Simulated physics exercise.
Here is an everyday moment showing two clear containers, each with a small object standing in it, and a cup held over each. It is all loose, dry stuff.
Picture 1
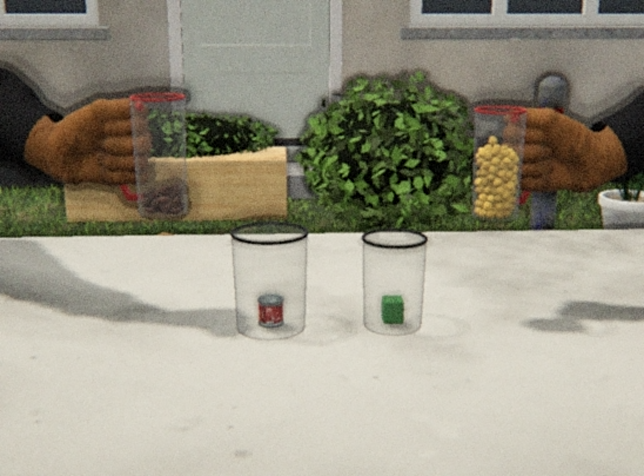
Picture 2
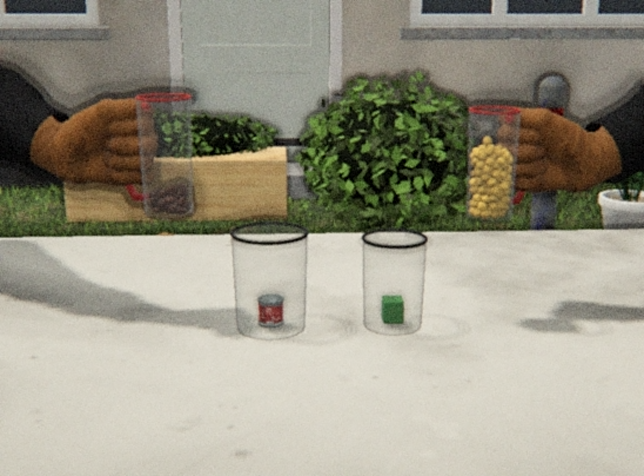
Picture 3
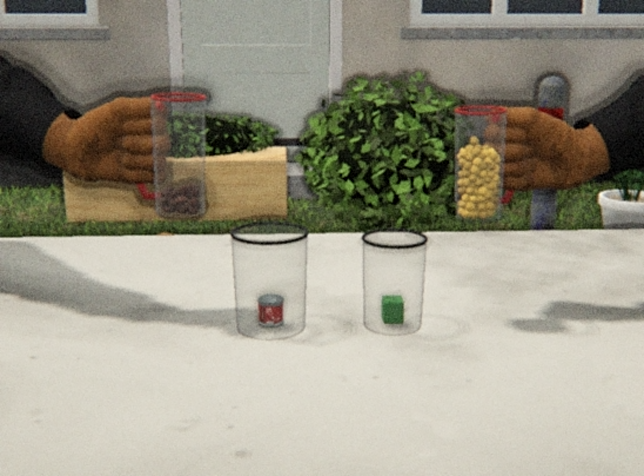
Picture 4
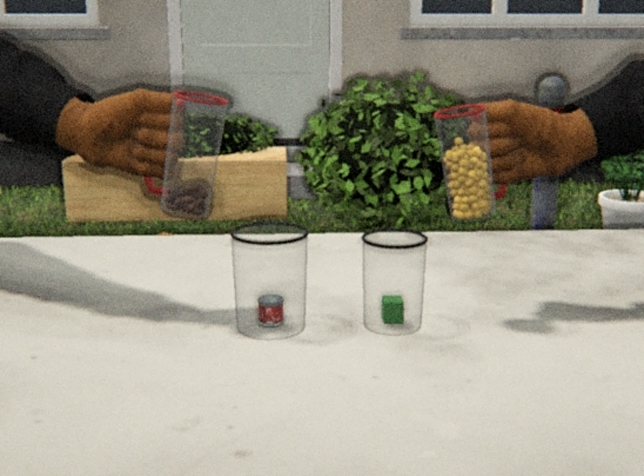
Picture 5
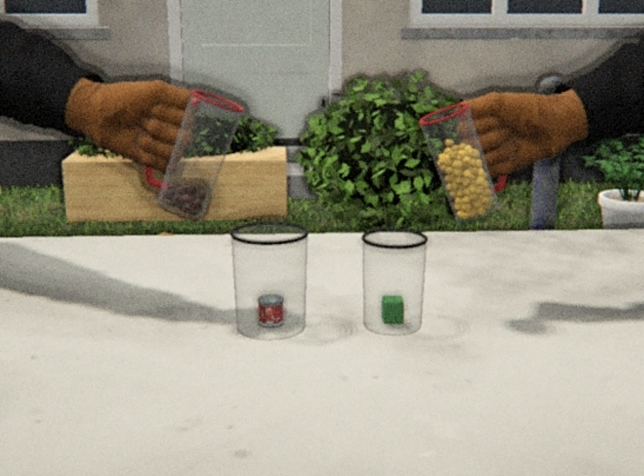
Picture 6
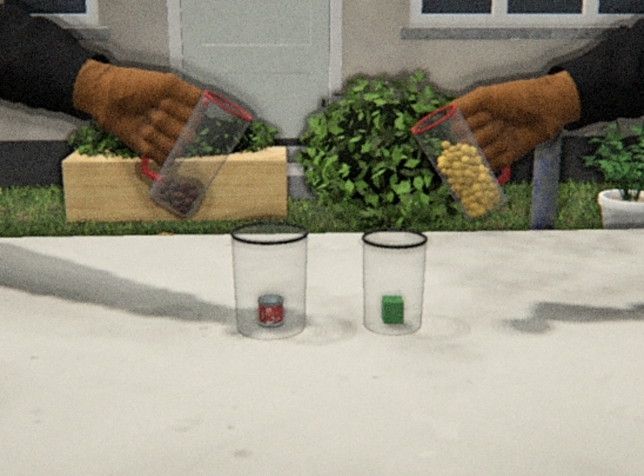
Two gloved hands, the left holding a clear cup with a few dark chocolate drops and the right one fuller of yellow puffed corn balls, move inward toward each other above two glasses. Then both cups tilt steadily inward, while the small tin in the left glass and green block in the right stay still.
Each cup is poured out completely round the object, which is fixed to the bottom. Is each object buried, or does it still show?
Left object: I think it will rise above the heap; right object: I think it will be smothered completely.
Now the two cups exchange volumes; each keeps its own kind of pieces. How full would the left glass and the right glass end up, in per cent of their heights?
40 and 25.
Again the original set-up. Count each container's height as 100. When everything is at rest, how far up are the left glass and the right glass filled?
I'd say close to 15 on the left side and 50 on the right side.
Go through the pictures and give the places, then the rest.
In the first picture, small tin in the left glass near (271, 311), a quarter of its height or less; left cup near (161, 156), a quarter full of flat chocolate drops; small block in the right glass near (393, 310), a quarter of its height or less; right cup near (498, 164), two thirds full of puffed corn balls.
In the second picture, left cup near (166, 156), upright; right cup near (492, 164), upright.
In the third picture, left cup near (179, 156), upright; right cup near (479, 164), upright.
In the fourth picture, left cup near (192, 156), tipped 10°; right cup near (467, 165), tipped 10°.
In the fifth picture, left cup near (198, 156), tipped 21°; right cup near (461, 165), tipped 21°.
In the sixth picture, small tin in the left glass near (271, 311); left cup near (198, 156), tipped 32°; small block in the right glass near (393, 310); right cup near (461, 165), tipped 32°.
Then, 0.48 s on from there, left glass empty, all of its cupful still in the cup; right glass empty, all of its cupful still in the cup.
Then, 0.99 s on from there, left glass empty, all of its cupful still in the cup; right glass nearly empty, nearly all of its cupful still in the cup.
Then, 1.60 s on from there, left glass nearly empty, none of its cupful still in the cup; right glass a third full, none of its cupful still in the cup.
In the end, left glass nearly empty (surface near (271, 308)), nothing beside it; right glass half full (surface near (394, 279)), nothing beside it; the left thing is still showing; the right thing is covered.
